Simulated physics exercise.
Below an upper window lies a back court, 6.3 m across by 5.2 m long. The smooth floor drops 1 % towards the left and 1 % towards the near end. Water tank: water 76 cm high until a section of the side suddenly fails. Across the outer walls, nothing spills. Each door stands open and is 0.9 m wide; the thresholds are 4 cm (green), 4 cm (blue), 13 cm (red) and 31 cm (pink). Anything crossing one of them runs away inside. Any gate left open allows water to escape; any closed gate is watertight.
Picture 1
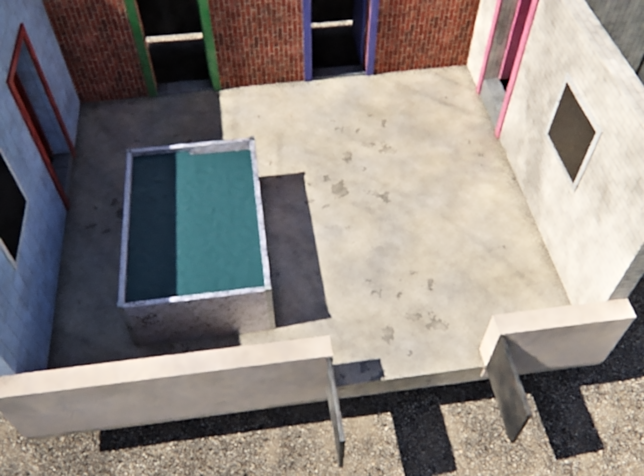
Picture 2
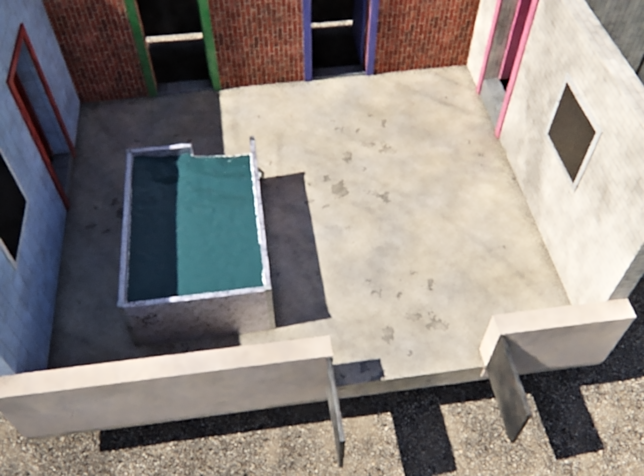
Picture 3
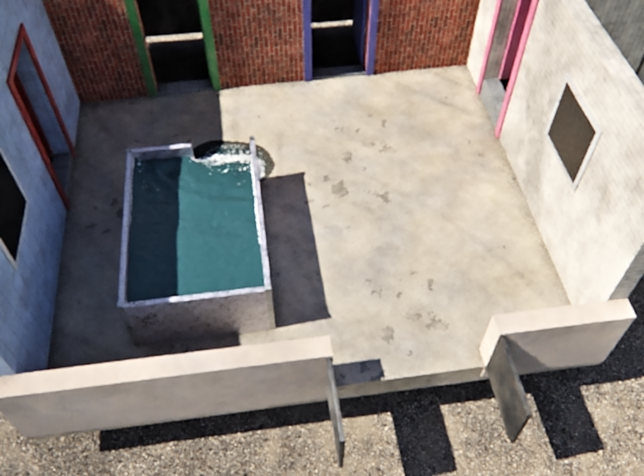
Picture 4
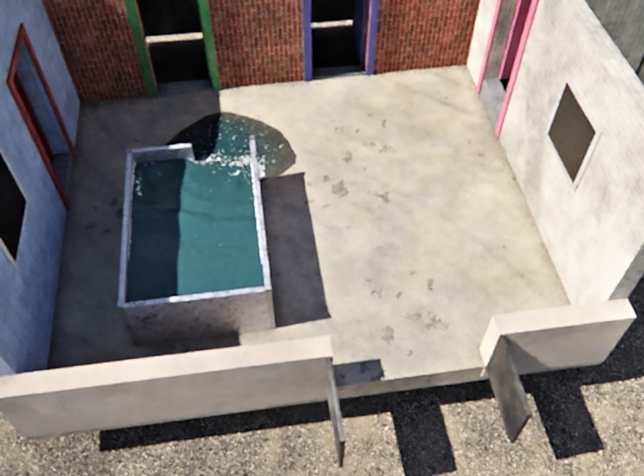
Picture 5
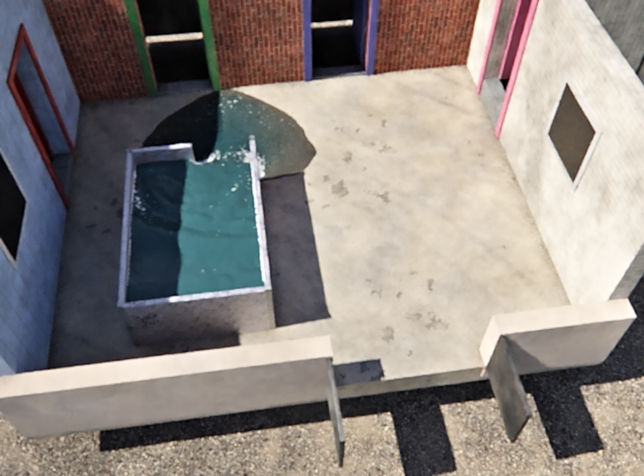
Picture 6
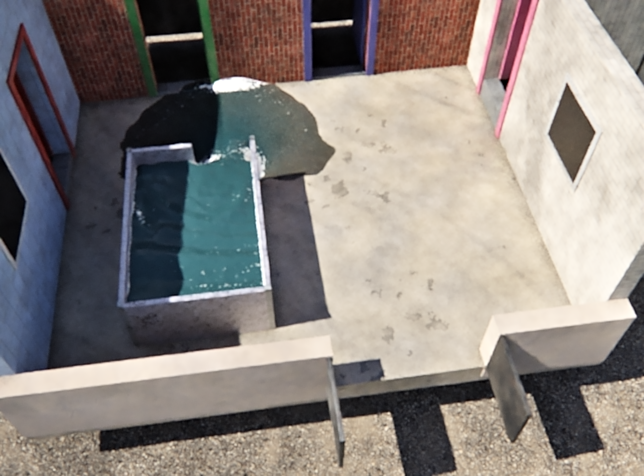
In a walled back court with a pale floor and brick at the far side, a rectangular tank of still, blue-green water stands at the left. A gap opens in the tank's far rim, and foaming water pours out behind it, fanning across the floor towards the brick wall and both sides.
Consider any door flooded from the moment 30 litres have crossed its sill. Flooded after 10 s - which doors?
Green door: Yes. Blue door: Yes. Red door: No. Pink door: No.
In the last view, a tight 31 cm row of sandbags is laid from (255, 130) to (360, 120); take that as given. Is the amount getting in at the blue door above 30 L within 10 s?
Against that limit the blue door lands on the low side.
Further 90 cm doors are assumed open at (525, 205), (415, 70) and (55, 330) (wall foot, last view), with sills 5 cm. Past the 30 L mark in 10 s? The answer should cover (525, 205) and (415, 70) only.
Result in order - not enough, then more than that.
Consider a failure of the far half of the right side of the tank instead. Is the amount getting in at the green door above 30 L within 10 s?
Against that limit: Green below.
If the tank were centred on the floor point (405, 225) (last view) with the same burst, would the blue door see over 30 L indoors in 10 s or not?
Lab note: Blue door, limit broken.
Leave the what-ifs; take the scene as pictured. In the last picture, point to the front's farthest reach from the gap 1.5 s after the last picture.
Near (467, 69).
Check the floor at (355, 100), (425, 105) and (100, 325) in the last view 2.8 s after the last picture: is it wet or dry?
Soaked, soaked, untouched.
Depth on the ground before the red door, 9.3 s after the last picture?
It comes to near 4.5 cm.
Then, 0.7 s after the last picture water covers 25 % of the floor and is deepest (36 cm) near (235, 173); green door 15 cm at the sill, 69 L in, blue door 13 cm at the sill, 2 L in, red door not reached, pink door not reached.
Then, 1.5 s after the last picture water covers 30 % of the floor and is deepest (32 cm) near (228, 92); green door 20 cm at the sill, 201 L in, blue door 13 cm at the sill, 34 L in, red door 2 cm at the sill, 0 L in, pink door not reached.
Then, 2.8 s after the last picture water covers 45 % of the floor and is deepest (22 cm) near (235, 173); green door 18 cm at the sill, 354 L in, blue door 9 cm at the sill, 72 L in, red door 4 cm at the sill, 0 L in, pink door 17 cm at the sill, 0 L in.
Then, 5.3 s after the last picture water covers 80 % of the floor and is deepest (16 cm) near (81, 107); green door 13 cm at the sill, 505 L in, blue door 7 cm at the sill, 100 L in, red door 5 cm at the sill, 0 L in, pink door 11 cm at the sill, 0 L in.
Then, 9.3 s after the last picture water covers 95 % of the floor and is deepest (13 cm) near (205, 384); green door 8 cm at the sill, 596 L in, blue door 4 cm at the sill, 109 L in, red door 5 cm at the sill, 0 L in, pink door 6 cm at the sill, 0 L in.
